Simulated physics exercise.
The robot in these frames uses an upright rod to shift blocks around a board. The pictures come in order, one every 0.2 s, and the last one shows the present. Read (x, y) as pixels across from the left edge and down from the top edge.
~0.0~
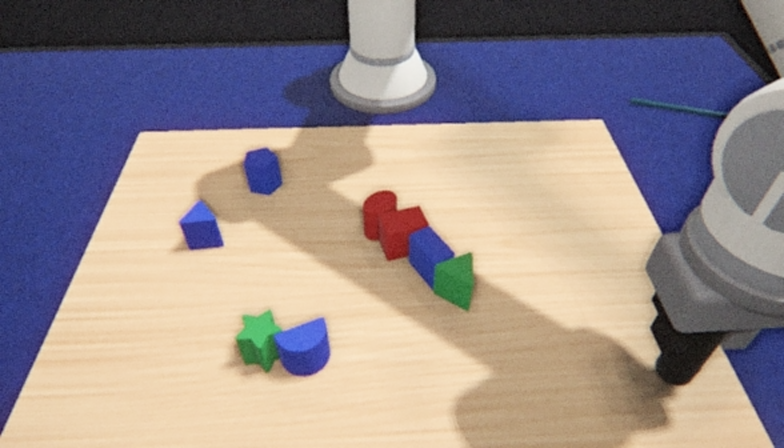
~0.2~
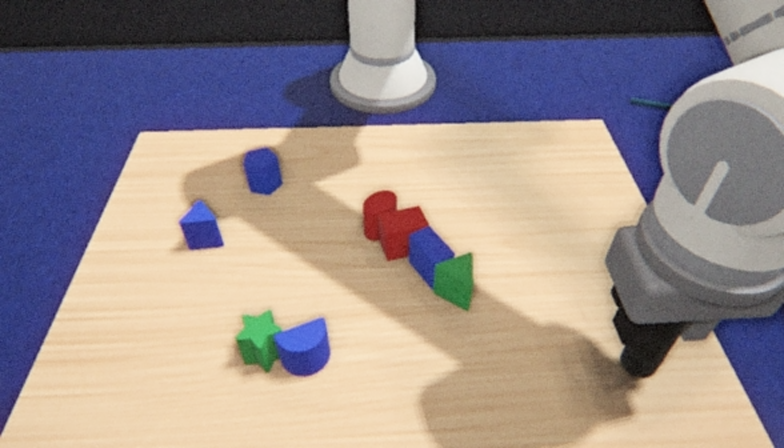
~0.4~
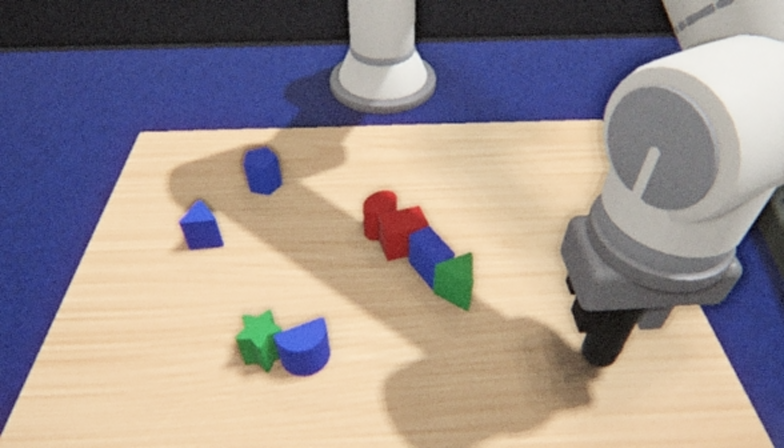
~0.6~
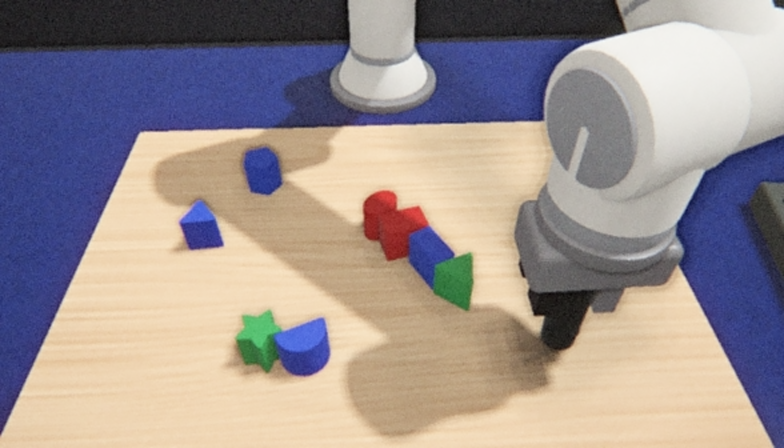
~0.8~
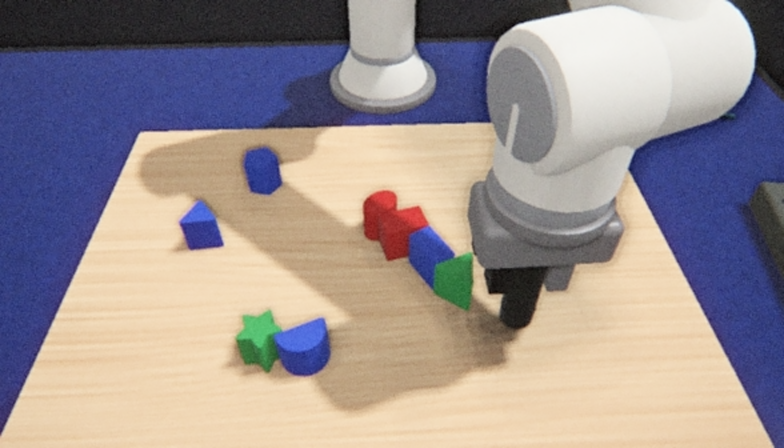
At first, a robot arm holds a dark upright rod near the right edge of a wooden board scattered with red, blue and green blocks. The arm moves the rod steadily left and slightly away from the viewer, bringing it near the green triangular block, while all the blocks stay still.
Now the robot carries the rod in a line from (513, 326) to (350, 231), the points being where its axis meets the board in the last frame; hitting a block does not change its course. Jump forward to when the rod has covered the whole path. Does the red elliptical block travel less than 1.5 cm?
In short: No.
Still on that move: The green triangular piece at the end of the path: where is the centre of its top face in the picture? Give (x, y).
At the end it should sit near (408, 268).
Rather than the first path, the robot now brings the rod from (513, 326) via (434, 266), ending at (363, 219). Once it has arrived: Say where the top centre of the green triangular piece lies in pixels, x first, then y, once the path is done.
By then it is at (429, 272).
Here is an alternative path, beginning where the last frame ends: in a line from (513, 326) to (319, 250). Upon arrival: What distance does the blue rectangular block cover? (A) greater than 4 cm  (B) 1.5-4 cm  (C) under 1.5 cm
The one that fits is B, 1.5-4 cm.
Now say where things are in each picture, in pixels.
In the first frame, rod's lower end at (673, 371); red elliptical block at (380, 201); red rectangular block at (404, 219); blue rectangular block at (432, 243); green triangular piece at (460, 267).
In the second frame, rod at (638, 364); blocks still.
In the third frame, rod at (598, 353); blocks still.
In the fourth frame, rod at (557, 337); blocks still.
In the fifth frame, rod at (515, 317); red elliptical block at (380, 201); red rectangular block at (404, 219); blue rectangular block at (432, 243); green triangular piece at (460, 267).
On the path given first. One third of the way, rod at (453, 280); red rectangular block at (402, 216); blue rectangular block at (425, 240), turned 15° clockwise; green triangular piece at (422, 270).
Two thirds of the way, rod at (400, 249); red elliptical block at (354, 170), turned 50° clockwise; red rectangular block at (360, 187); blue rectangular block at (374, 210), turned 20° clockwise; green triangular piece at (408, 268), turned 35° anticlockwise.
At the end, rod at (349, 221); red elliptical block at (346, 152), turned 60° clockwise; red rectangular block at (344, 169), turned 30° clockwise; blue rectangular block at (328, 192), turned 75° clockwise; green triangular piece at (408, 268), turned 35° anticlockwise.
